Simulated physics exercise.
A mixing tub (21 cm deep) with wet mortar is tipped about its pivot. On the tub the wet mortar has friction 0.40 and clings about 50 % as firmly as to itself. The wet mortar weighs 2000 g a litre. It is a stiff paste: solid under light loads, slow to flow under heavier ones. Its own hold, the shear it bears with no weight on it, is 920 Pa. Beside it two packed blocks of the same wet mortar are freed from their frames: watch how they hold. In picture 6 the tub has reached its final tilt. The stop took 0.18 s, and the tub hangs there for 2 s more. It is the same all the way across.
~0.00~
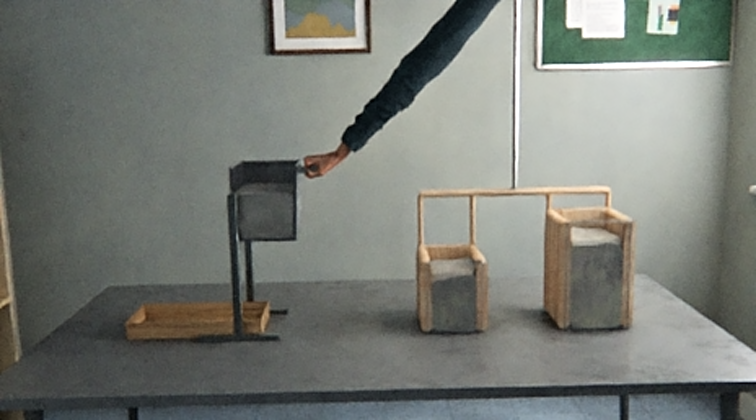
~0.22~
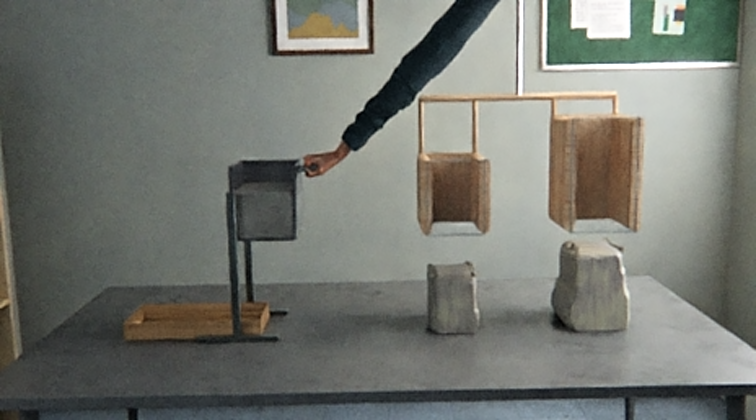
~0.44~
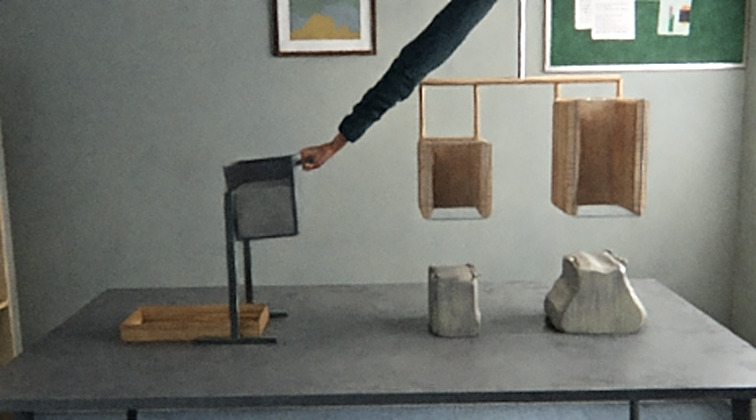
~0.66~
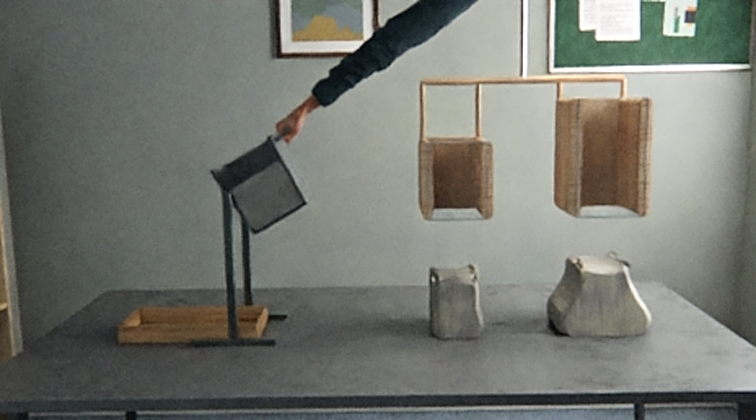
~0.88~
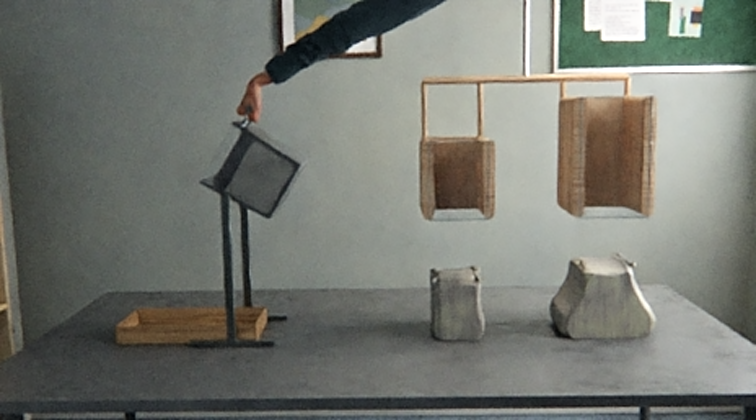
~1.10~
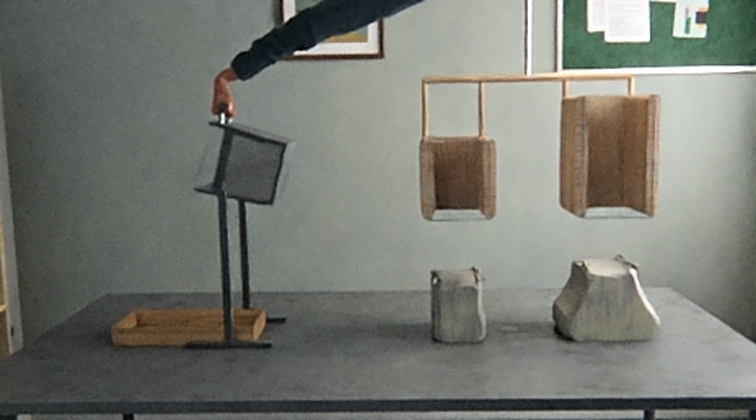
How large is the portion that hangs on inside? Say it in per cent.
About 100 %.
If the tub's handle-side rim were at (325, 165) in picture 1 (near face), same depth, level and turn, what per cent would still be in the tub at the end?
It would be near 100 %.
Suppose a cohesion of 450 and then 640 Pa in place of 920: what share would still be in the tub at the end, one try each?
In that order: 100 %, 100 %.
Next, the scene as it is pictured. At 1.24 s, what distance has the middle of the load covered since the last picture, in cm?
Some 0 cm.
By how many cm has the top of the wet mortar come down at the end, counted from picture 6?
Some 0 cm.
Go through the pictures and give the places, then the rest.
The first frame shows handle-side rim at (294, 168), tilt 0 degrees; crest of the wet mortar at (240, 193); block heights 18 cm, 28 cm (left to right).
The second frame shows handle-side rim at (293, 166), tilt 0 degrees; crest of the wet mortar at (239, 192); block heights 18 cm, 24 cm (left to right).
The third frame shows handle-side rim at (289, 161), tilt 5 degrees; crest of the wet mortar at (286, 186); block heights 18 cm, 20 cm (left to right).
The fourth frame shows handle-side rim at (267, 138), tilt 30 degrees; crest of the wet mortar at (276, 163); block heights 18 cm, 20 cm (left to right).
The fifth frame shows handle-side rim at (232, 125), tilt 58 degrees; crest of the wet mortar at (256, 142); block heights 18 cm, 20 cm (left to right).
The sixth frame shows handle-side rim at (209, 125), tilt 75 degrees; crest of the wet mortar at (237, 135); block heights 18 cm, 20 cm (left to right).
After 1.24 s, the tub is at 75 degrees and holds 100 %.
After 1.41 s, the tub is at 75 degrees and holds 100 %.
After 1.58 s, the tub is at 75 degrees and holds 100 %.
After 1.75 s, the tub is at 75 degrees and holds 100 %.
After 3.10 s, the tub is at 75 degrees and holds 100 %.
